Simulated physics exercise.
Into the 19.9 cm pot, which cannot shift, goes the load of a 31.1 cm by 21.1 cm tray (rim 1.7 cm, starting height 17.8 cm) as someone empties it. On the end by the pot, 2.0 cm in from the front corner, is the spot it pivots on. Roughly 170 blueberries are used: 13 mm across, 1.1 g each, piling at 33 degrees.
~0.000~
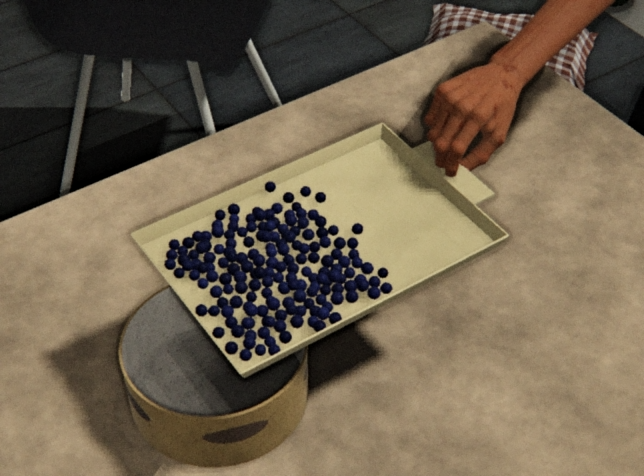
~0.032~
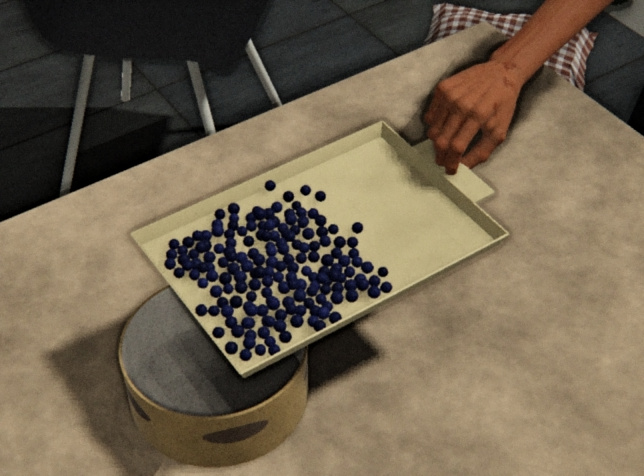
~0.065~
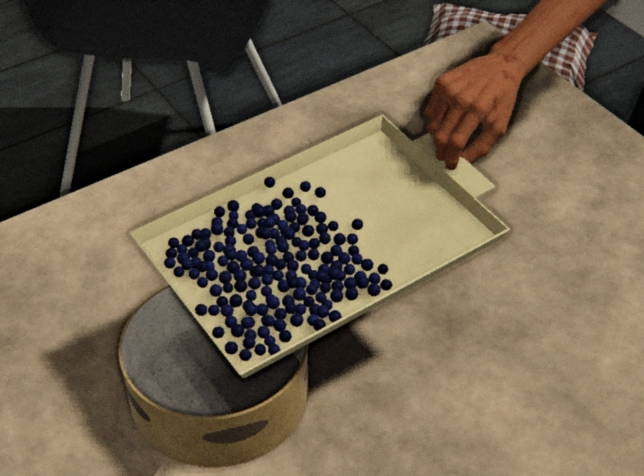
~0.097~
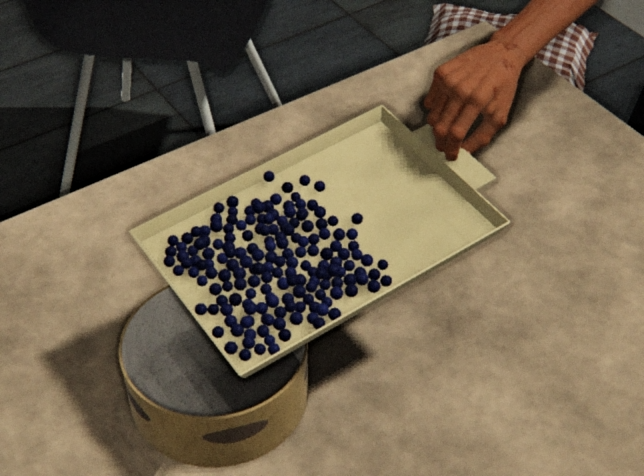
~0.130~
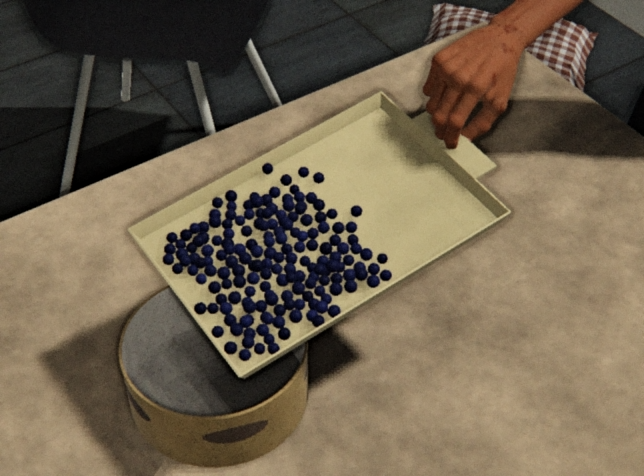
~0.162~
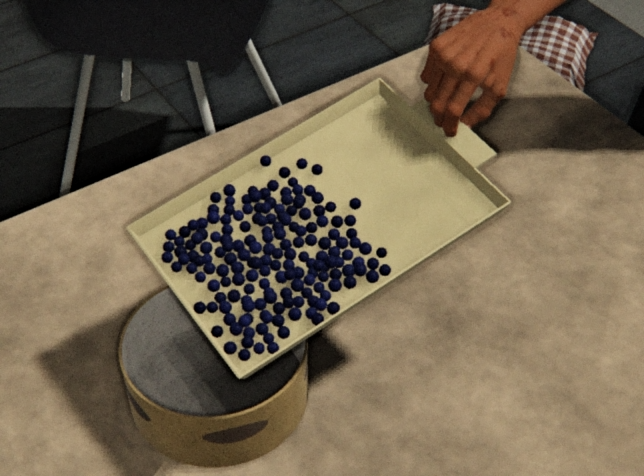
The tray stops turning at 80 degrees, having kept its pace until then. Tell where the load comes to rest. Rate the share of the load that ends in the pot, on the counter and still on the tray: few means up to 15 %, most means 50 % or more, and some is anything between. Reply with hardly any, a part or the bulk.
Pot: Hardly any; counter: The bulk; tray: Hardly any.
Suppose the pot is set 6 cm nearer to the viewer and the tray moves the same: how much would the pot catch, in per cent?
About 25 %.
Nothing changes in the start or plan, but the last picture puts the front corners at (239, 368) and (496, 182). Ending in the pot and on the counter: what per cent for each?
Pot 60 % / counter 40 %.
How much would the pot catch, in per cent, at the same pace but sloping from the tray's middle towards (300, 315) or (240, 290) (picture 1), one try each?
The share comes to roughly 0 in a hundred, then roughly 25 in a hundred.
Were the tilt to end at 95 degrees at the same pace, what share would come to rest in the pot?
About 0 in a hundred would end up in the pot.
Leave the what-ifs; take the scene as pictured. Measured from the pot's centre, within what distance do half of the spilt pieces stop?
Distance: Some 20 cm.
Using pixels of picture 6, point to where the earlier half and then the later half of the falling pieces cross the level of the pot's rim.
Roughly (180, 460) to begin with, later roughly (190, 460).
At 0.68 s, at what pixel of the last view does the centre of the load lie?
At that time the load is centred around (210, 278).
Then, at 0.47 s, tilt 45 degrees; the tray holds 100 %, the pot 0 %.
Then, at 0.68 s, tilt 67 degrees; the tray holds 95 %, the pot 0 %.
Then, at 1.01 s, tilt 80 degrees; the tray holds 25 %, the pot 0 %.
In the end, at 2.2 s, pot 0 %, counter 100 %, tray 0 %.
